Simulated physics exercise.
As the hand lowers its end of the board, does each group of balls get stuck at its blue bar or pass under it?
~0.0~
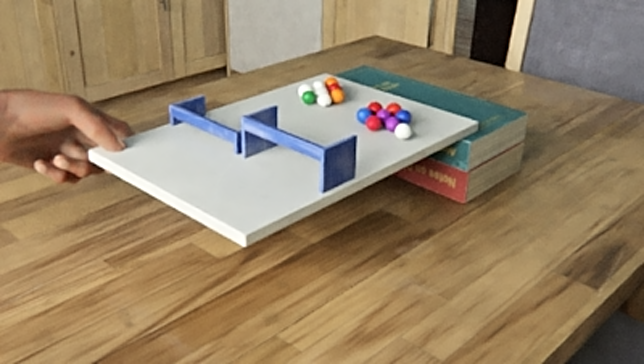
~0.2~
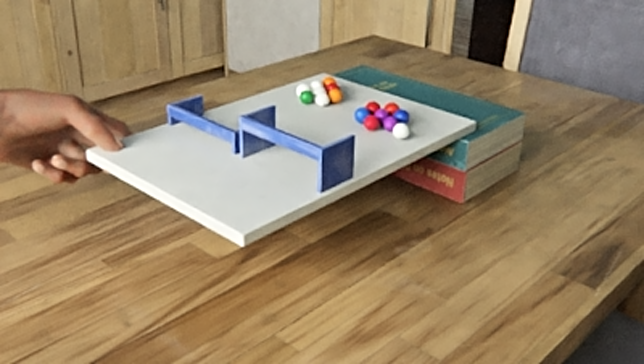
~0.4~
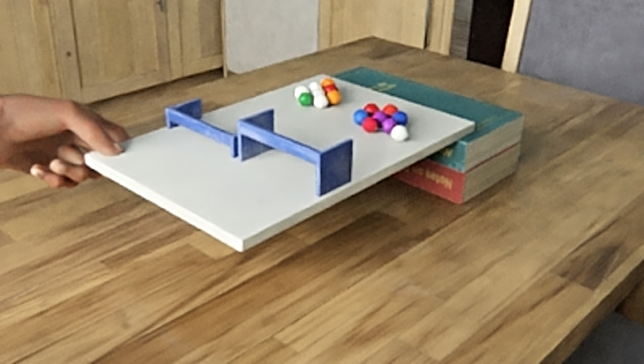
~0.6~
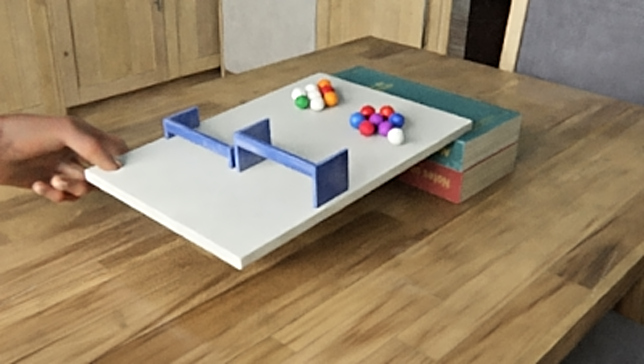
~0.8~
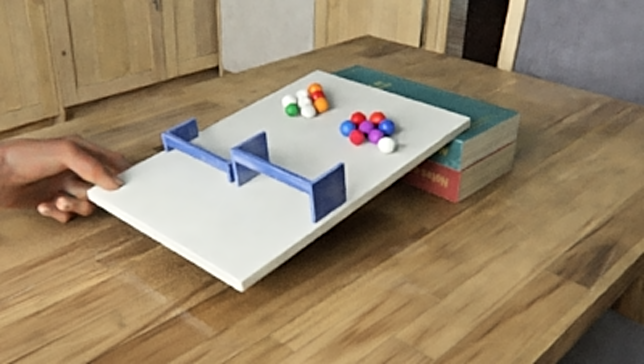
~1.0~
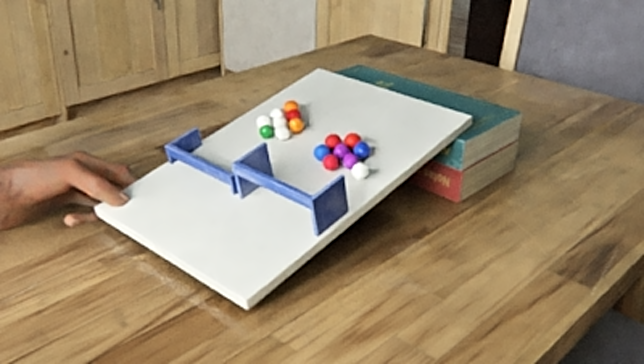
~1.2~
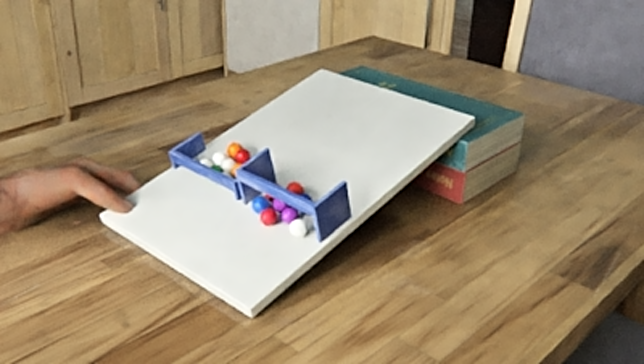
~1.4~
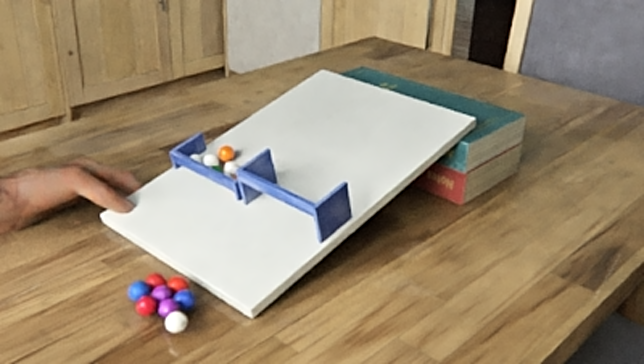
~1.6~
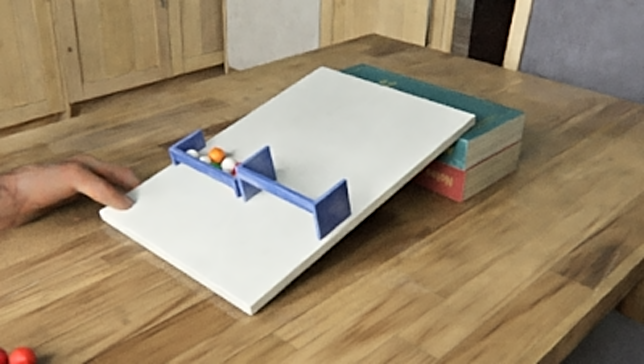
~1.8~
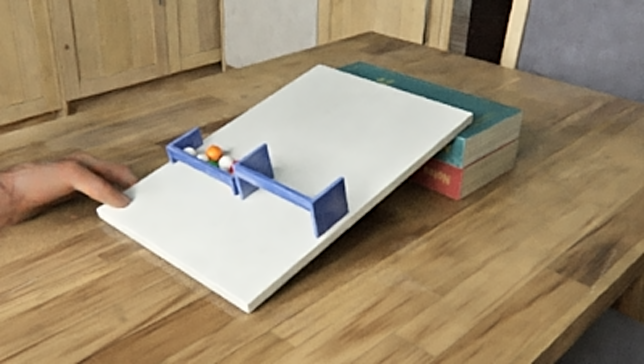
The nearer group passes under its blue bar and rolls off across the table. The farther group gets stuck against its bar and stays on the board.
